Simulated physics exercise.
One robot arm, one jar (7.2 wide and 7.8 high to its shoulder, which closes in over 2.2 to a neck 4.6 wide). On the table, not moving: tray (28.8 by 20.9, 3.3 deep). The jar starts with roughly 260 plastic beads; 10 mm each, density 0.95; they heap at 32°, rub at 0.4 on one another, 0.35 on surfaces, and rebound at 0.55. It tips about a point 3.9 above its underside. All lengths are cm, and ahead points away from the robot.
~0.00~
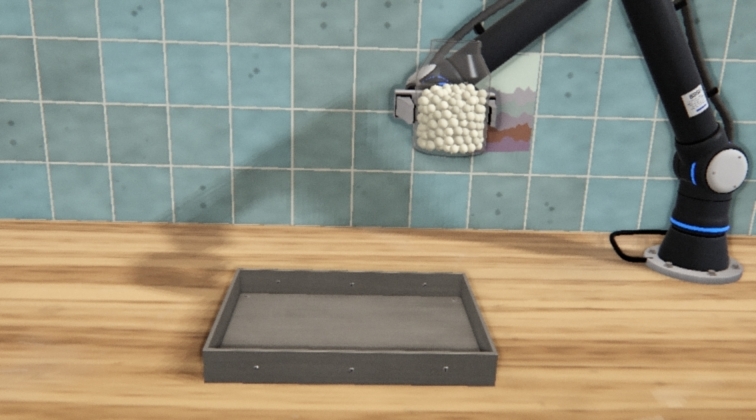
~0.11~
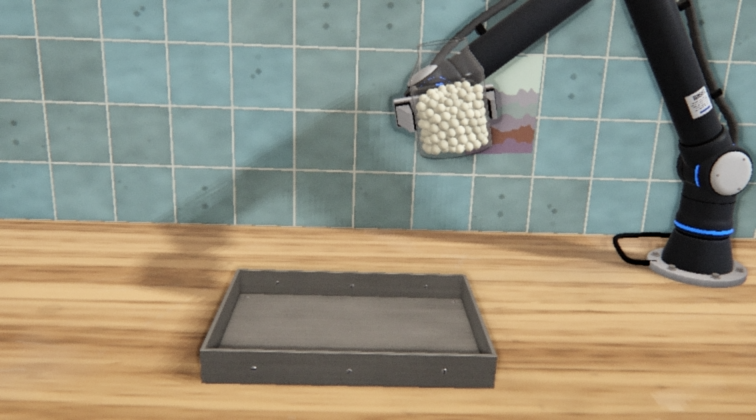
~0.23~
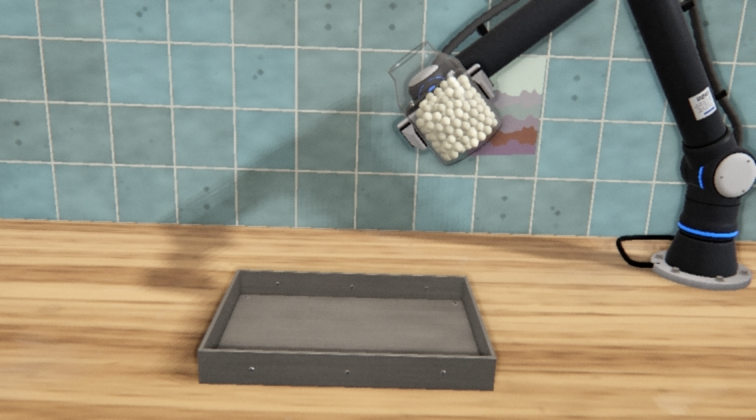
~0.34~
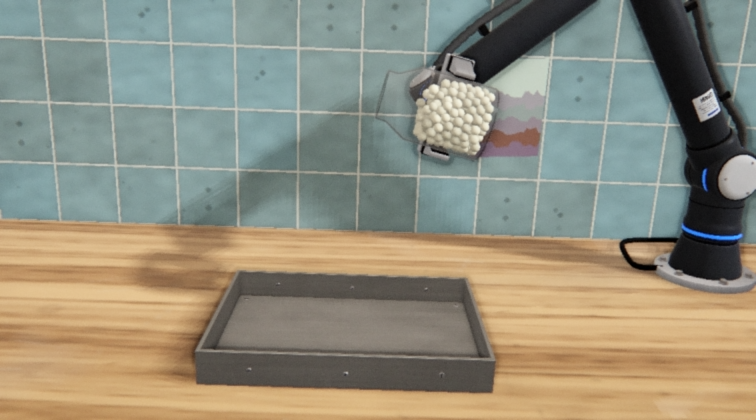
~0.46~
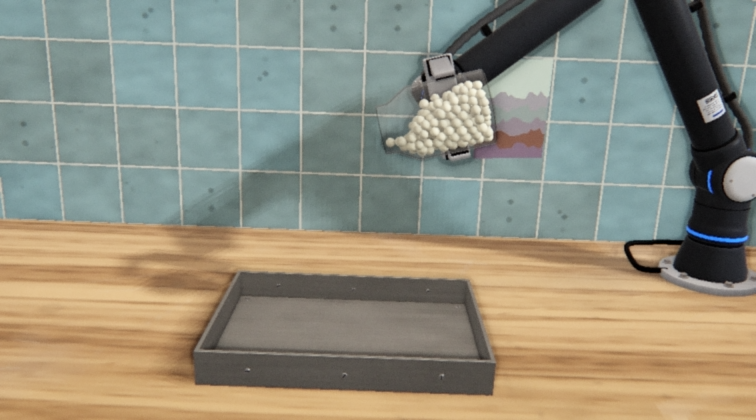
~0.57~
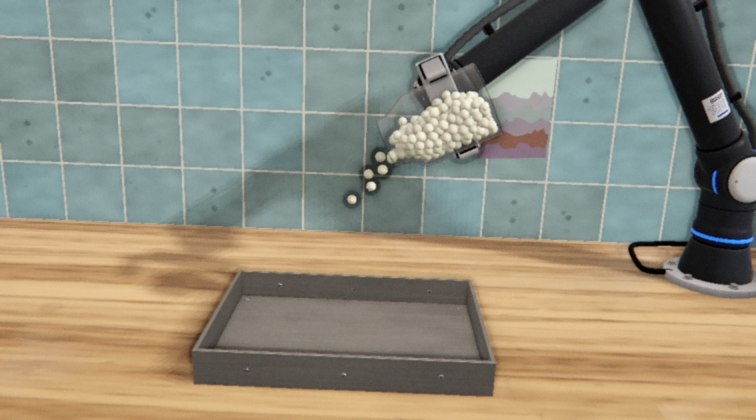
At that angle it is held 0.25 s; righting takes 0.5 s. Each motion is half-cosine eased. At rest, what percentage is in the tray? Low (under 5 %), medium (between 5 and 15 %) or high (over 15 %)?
Answer: High; over 15 % of the plastic beads finish in the tray.
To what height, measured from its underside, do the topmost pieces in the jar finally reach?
Roughly 6.5 cm.
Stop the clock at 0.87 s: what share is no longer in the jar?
Some 20 per cent.
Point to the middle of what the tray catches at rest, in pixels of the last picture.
Near (280, 333).
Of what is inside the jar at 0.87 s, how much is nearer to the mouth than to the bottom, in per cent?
Roughly 65 per cent.
After 0.87 s, tipped 113°, highest piece 27 above the table; 211 in the jar, 34 in the tray, 12 in flight or on a rim.
After 1.17 s, tipped 24°, highest piece 32 above the table; 199 in the jar, 54 in the tray, 1 on the table or floor, 3 in flight or on a rim.
After 1.52 s, upright, highest piece 29 above the table; 199 in the jar, 56 in the tray, 1 on the table or floor, 1 in flight or on a rim.
After 2.22 s, upright, highest piece 29 above the table; 199 in the jar, 57 in the tray, 1 on the table or floor.
At rest, 199 in the jar, 57 in the tray, 1 on the table or floor. That is 22 % in the tray.
